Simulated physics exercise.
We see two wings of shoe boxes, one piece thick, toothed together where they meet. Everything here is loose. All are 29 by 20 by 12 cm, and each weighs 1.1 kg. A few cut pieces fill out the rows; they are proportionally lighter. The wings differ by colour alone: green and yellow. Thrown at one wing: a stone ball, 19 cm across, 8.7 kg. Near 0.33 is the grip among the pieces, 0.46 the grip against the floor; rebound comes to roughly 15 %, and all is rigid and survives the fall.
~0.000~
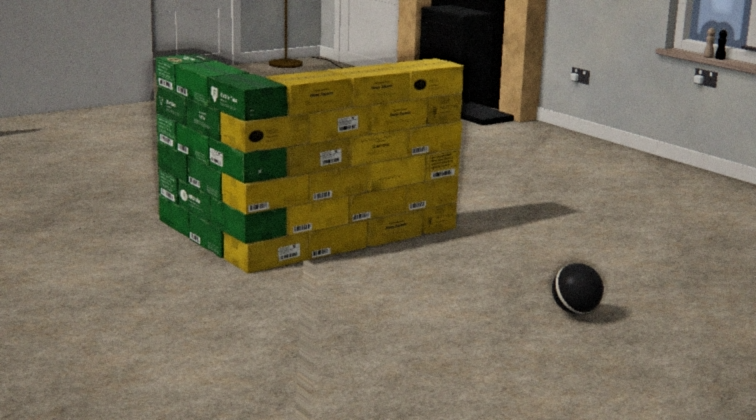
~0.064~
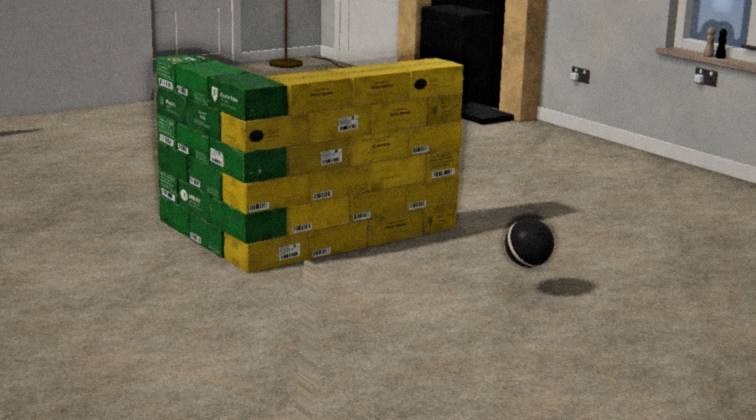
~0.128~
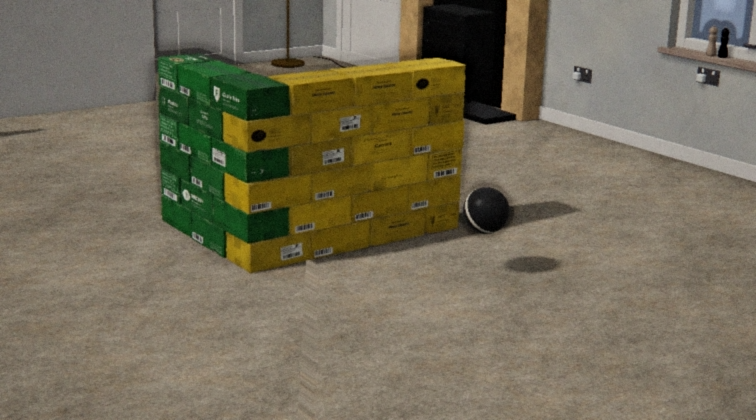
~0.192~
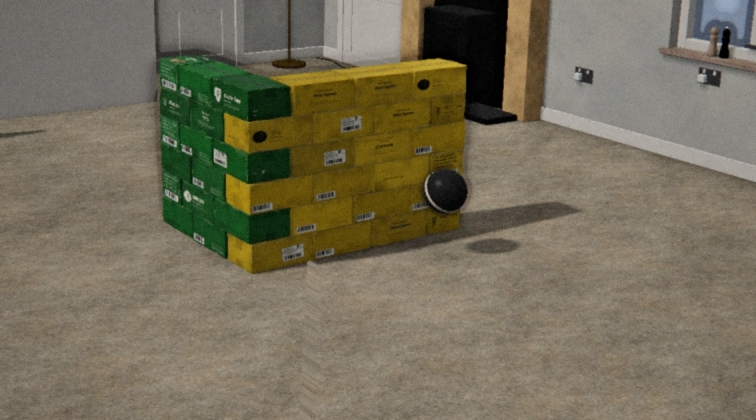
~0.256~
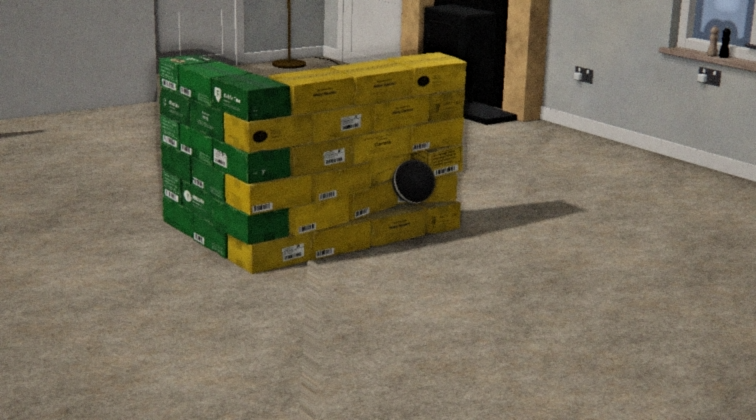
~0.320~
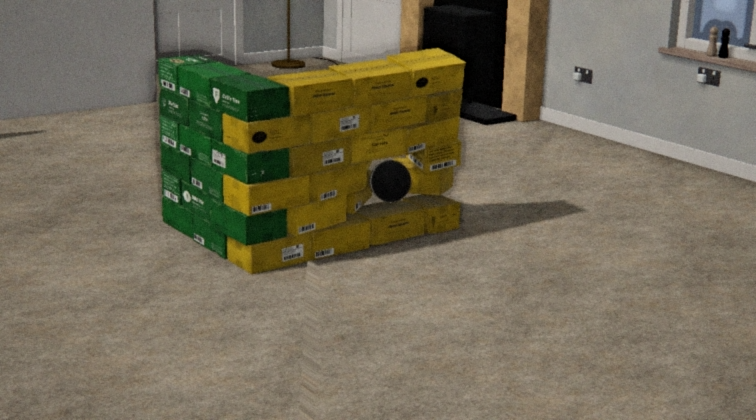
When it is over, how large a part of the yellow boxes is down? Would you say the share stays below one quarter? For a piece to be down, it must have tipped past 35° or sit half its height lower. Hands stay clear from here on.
No, it goes beyond a quarter.
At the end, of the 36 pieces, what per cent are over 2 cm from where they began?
Answer: 45 %.
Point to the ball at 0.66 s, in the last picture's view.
Roughly at pixel (315, 170).
After 0.44 s, ball still moving; 4 of the 21 yellow boxes down (4 of 36 in all colours); top yellow box shifted 20 mm; top green box shifted 13 mm.
After 0.66 s, ball still moving; 8 of the 21 yellow boxes down (8 of 36 in all colours); top yellow box shifted 34 mm; top green box shifted 18 mm.
After 1.18 s, ball still moving; 10 of the 21 yellow boxes down (10 of 36 in all colours); top yellow box shifted 39 mm; top green box shifted 17 mm.
At rest (1.9 s), ball rolling away; 10 of the 21 yellow boxes down (10 of 36 in all colours); top yellow box shifted 39 mm; top green box shifted 17 mm. That is 48 per cent. As the last picture would show them, middles, top yellow box near (305, 91), top green box near (247, 98).
